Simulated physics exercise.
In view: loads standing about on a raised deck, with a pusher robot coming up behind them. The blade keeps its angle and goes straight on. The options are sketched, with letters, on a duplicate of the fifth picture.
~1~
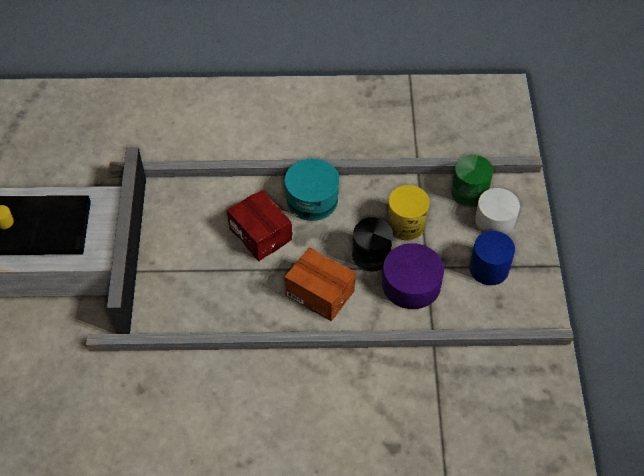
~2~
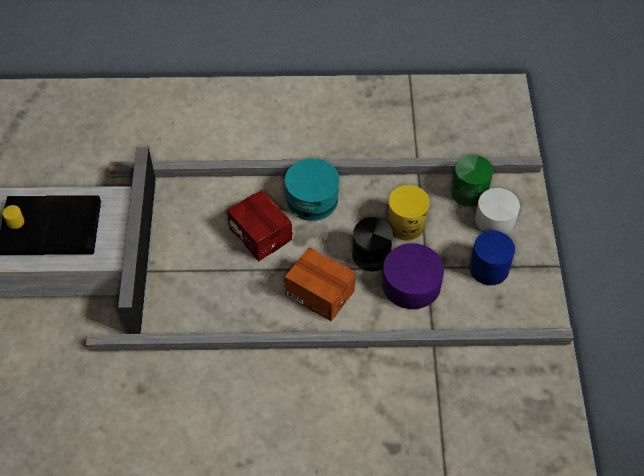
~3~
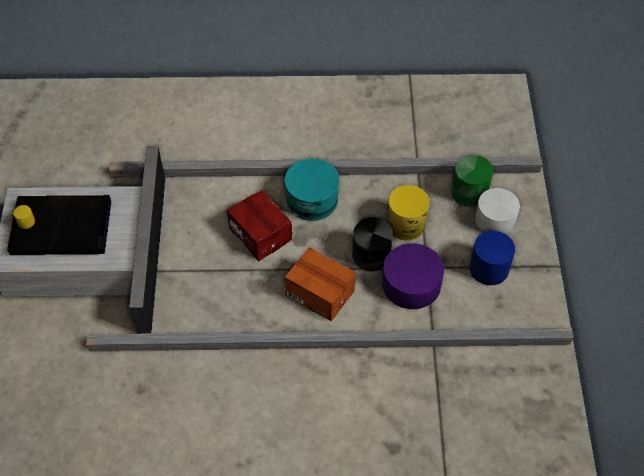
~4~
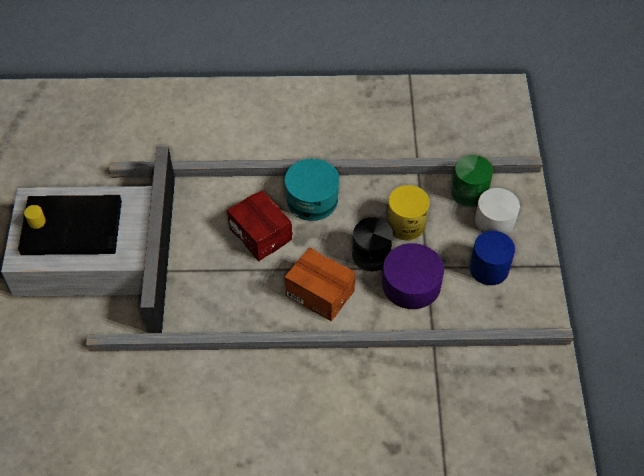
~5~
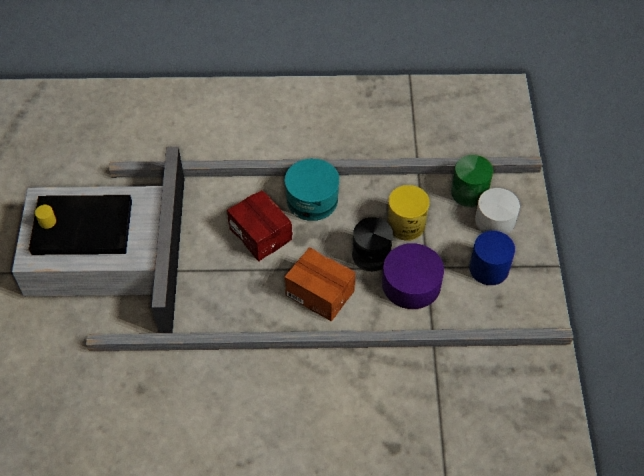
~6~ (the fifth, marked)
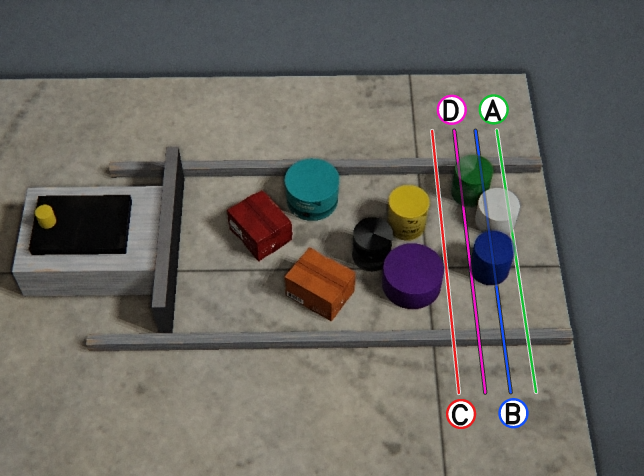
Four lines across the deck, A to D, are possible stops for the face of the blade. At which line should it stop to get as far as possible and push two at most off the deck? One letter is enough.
As far as mark D.
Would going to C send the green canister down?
By then, no.
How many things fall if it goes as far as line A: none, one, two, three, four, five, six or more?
By then, six or more.
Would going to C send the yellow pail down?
By then, no.
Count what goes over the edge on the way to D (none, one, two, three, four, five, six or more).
In all, two.
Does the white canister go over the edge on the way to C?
No.
On the marked copy, A at (515, 250); B at (492, 250); C at (444, 250); D at (468, 250).
Taking D. A third of the way, robot (199, 222); turquoise pail (325, 187); red parcel (307, 233).
Two thirds of the way, robot (308, 221); blue canister (527, 248); purple canister (490, 276).
When it is over, robot (392, 220); blue canister over the edge; white canister over the edge; two fallen.
As for the rest, A drops six; B drops six; C is within the limit but short.
